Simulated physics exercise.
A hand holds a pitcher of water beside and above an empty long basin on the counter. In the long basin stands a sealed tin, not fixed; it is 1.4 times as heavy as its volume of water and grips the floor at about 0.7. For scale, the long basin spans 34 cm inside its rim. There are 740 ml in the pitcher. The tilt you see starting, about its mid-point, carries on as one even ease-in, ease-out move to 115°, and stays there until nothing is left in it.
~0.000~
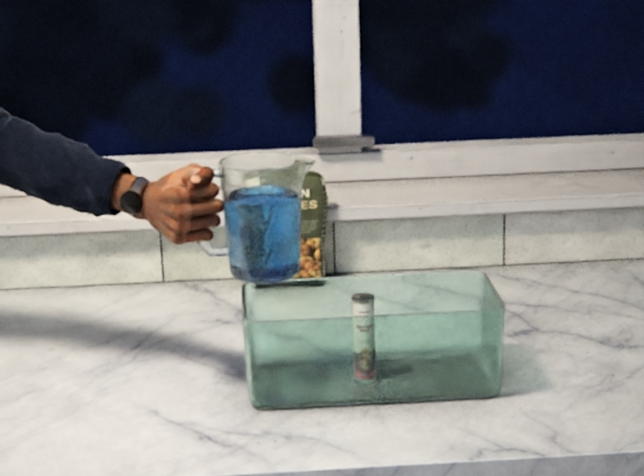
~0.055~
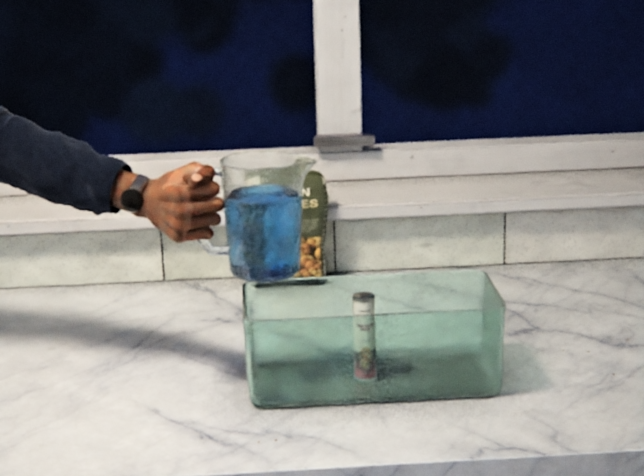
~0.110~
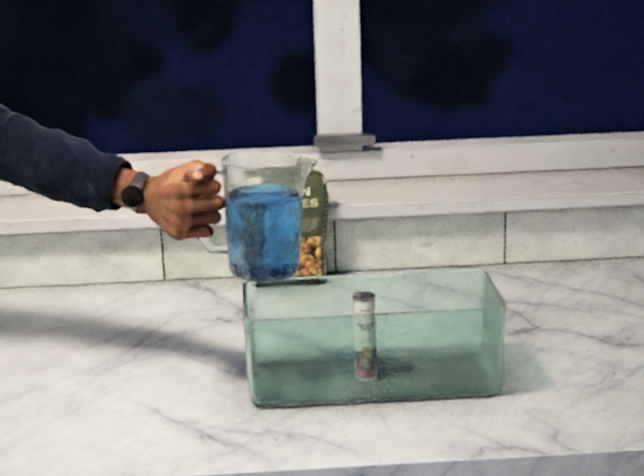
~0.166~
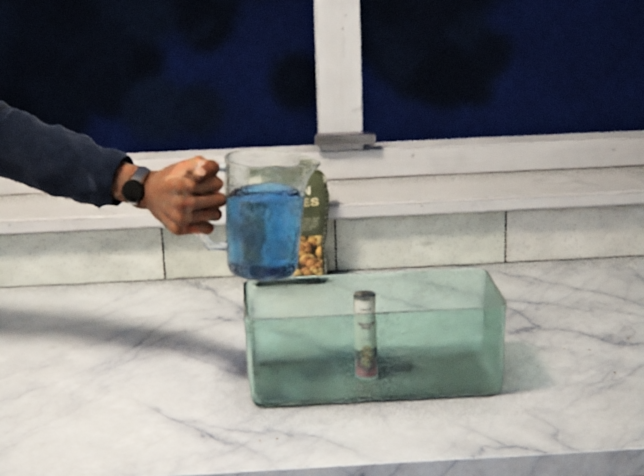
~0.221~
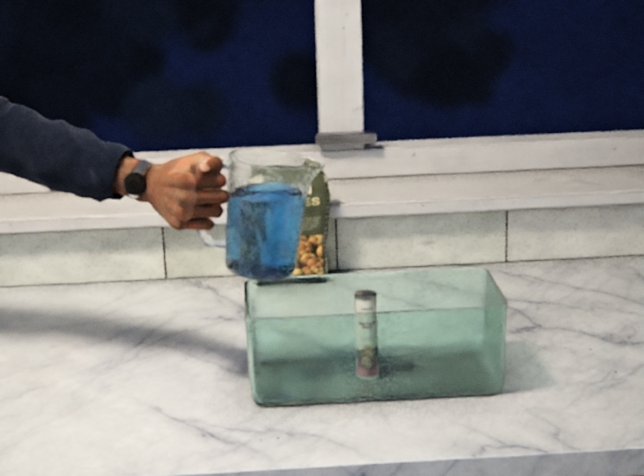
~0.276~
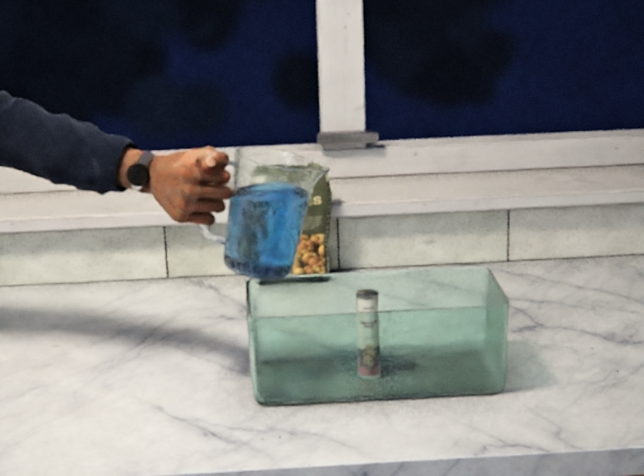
A hand in a dark sleeve slightly tilting a clear pitcher of blue water rightward above a glass basin with a tin inside.
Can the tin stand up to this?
It falls.
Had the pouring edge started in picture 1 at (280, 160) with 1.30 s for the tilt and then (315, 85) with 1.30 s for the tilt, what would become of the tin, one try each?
First it stays up; then it stays up.
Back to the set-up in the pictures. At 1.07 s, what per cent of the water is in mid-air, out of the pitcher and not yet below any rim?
About 16 per cent.
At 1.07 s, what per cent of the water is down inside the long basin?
Near 54 in a hundred.
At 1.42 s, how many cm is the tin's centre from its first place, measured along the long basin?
About 8 cm.
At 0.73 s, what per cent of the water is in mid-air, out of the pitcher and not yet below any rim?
Near 8 in a hundred.
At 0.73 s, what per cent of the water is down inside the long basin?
About 1 per cent.
By 0.73 s the tilt is 69° and 92 per cent is still to pour; the tin stands where it began.
By 1.07 s the tilt is 106° and 31 per cent is still to pour; the tin stands where it began.
By 1.42 s the tilt is 115° and 0 per cent is still to pour; the tin lies on its side.
By 1.80 s the tilt is 115° and 0 per cent is still to pour; the tin lies on its side.
At rest the tin lies on its side.
